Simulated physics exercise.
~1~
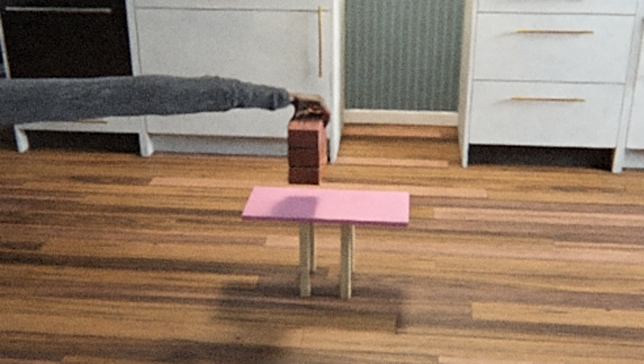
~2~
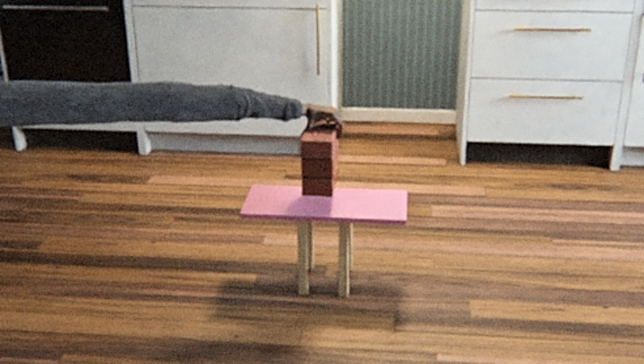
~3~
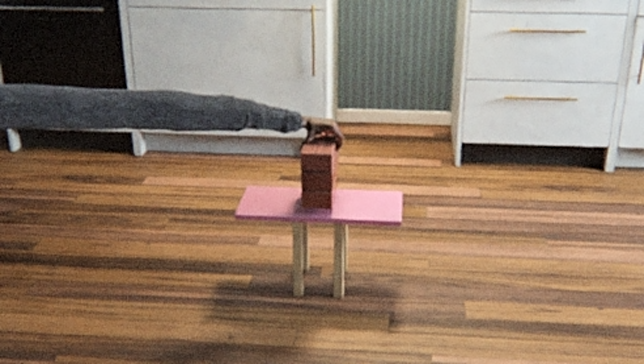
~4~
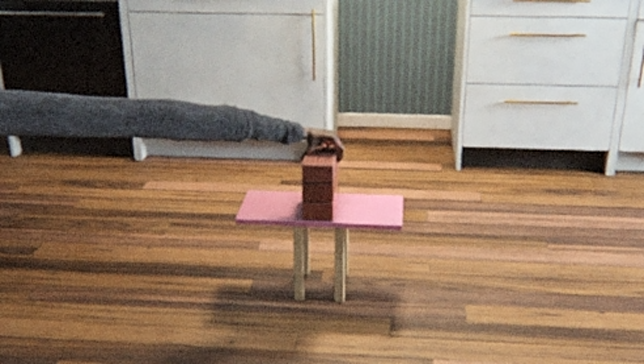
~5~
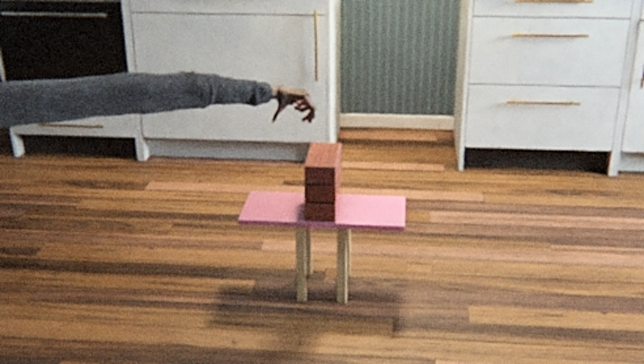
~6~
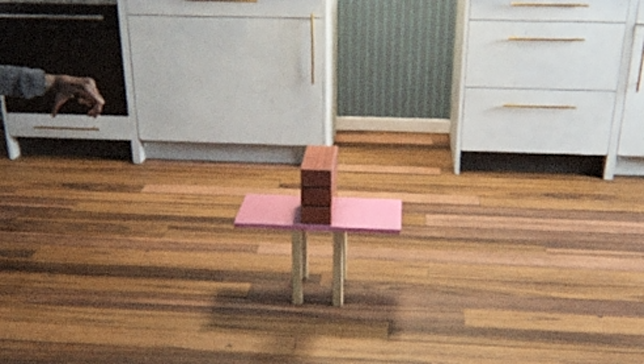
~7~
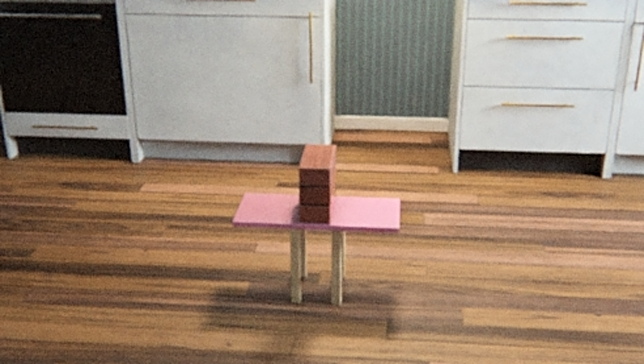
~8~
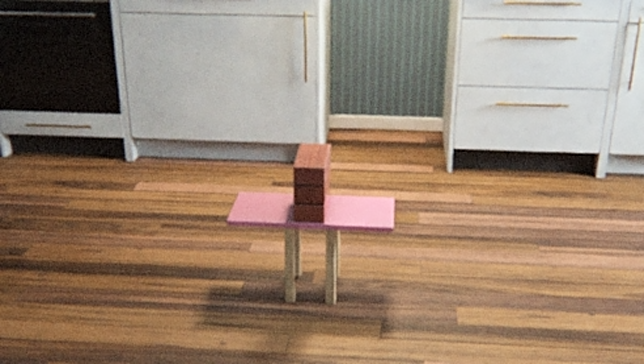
The video shows a hand lowering a stack of reddish-brown bricks onto a pink-topped trestle with narrow legs on a wooden floor. The fingers let go and the arm withdraws to the left, leaving the trestle standing steady with the bricks resting on top.
